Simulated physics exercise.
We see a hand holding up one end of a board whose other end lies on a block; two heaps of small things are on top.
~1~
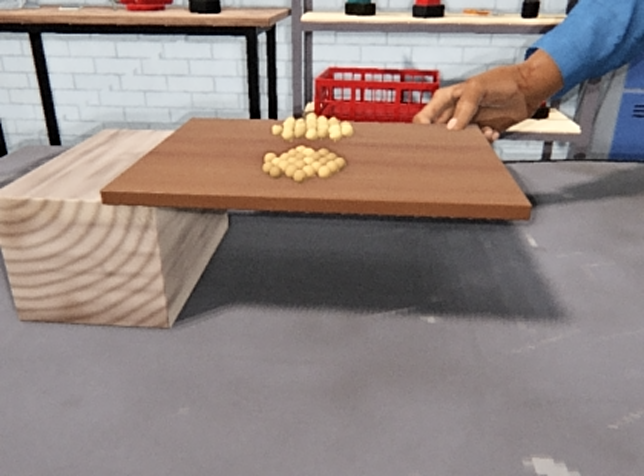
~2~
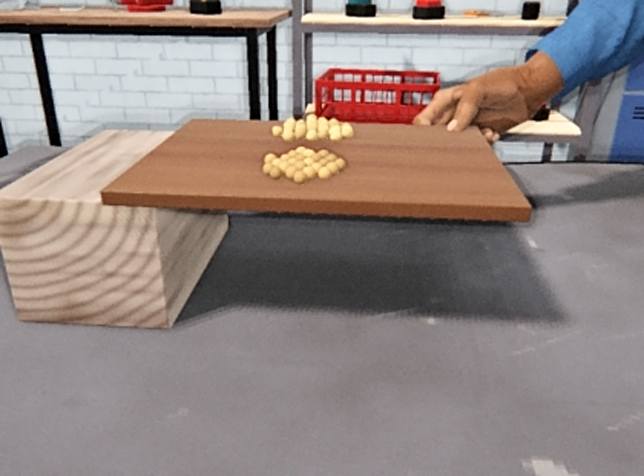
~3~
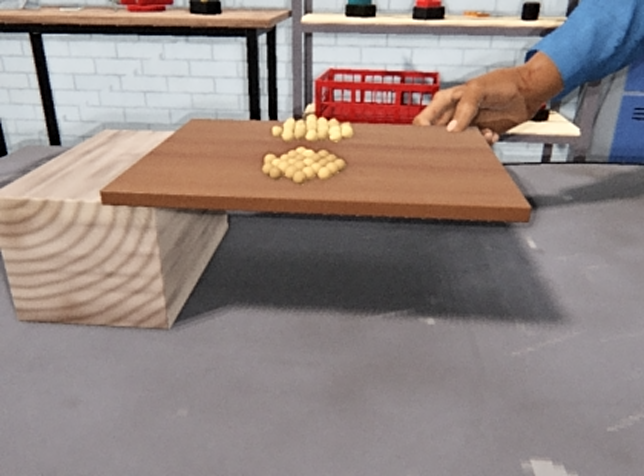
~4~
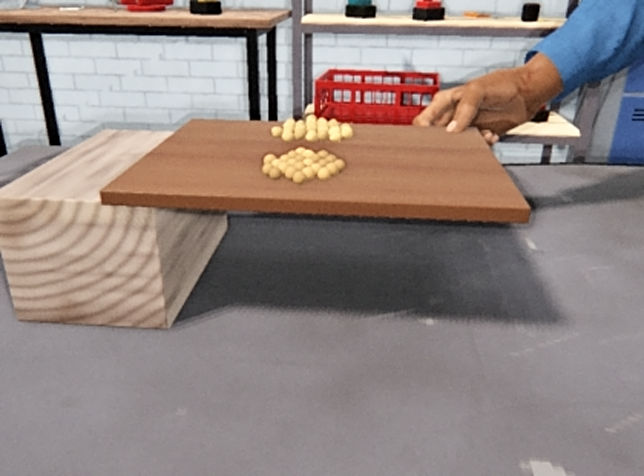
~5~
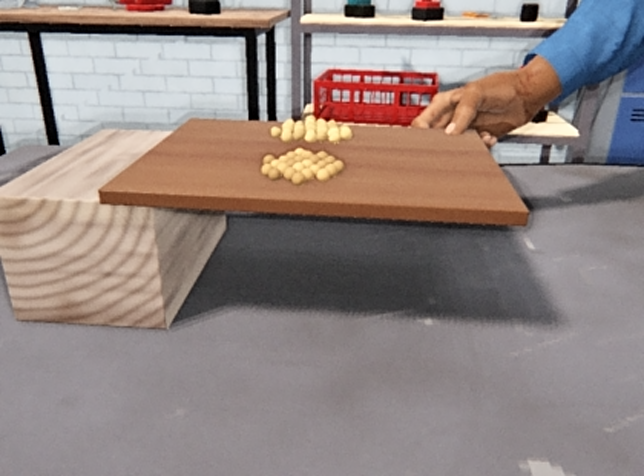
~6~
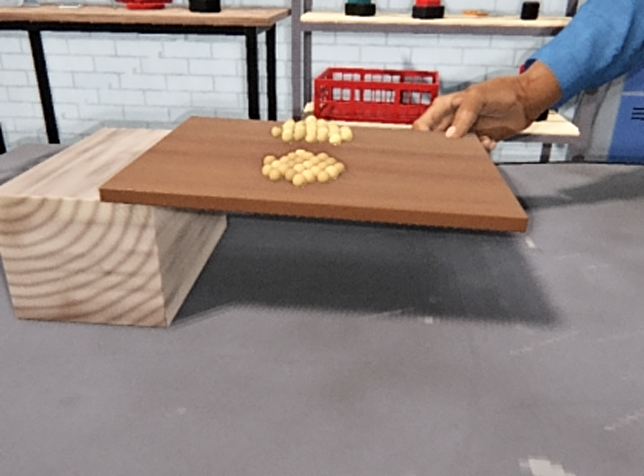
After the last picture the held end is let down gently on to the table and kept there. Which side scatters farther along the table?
It is the front handful.
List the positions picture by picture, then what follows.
The first frame shows held end of the board at (513, 207), level; block at (133, 215), nearly half as high as the board is long; front handful at (309, 164), a few round wooden beads; back handful at (312, 128), some dried chickpeas.
The second frame shows held end of the board at (513, 209), level; back handful at (313, 130).
The third frame shows held end of the board at (513, 209), level; front handful at (309, 165).
The fourth frame shows held end of the board at (512, 210), level; back handful at (312, 130).
The fifth frame shows held end of the board at (511, 213), level; front handful at (307, 166).
The sixth frame shows held end of the board at (510, 219), down by 2°; block at (131, 214); front handful at (308, 168), not moving; back handful at (312, 132), not moving.
Then, 0.31 s past the last view, board sloping at 9°; front handful all still on the board; back handful all still on the board.
Then, 0.71 s past the last view, board sloping at 19°; front handful mostly at the foot of the board; back handful all still on the board.
Then, 1.14 s past the last view, board resting at 25°; front handful mostly up to a board's length out; back handful mostly less than half a board's length out.
Finally, board resting at 25°; front handful mostly one to two board lengths out, about a quarter gone off the table; back handful mostly less than half a board's length out; the front handful has gone farther.
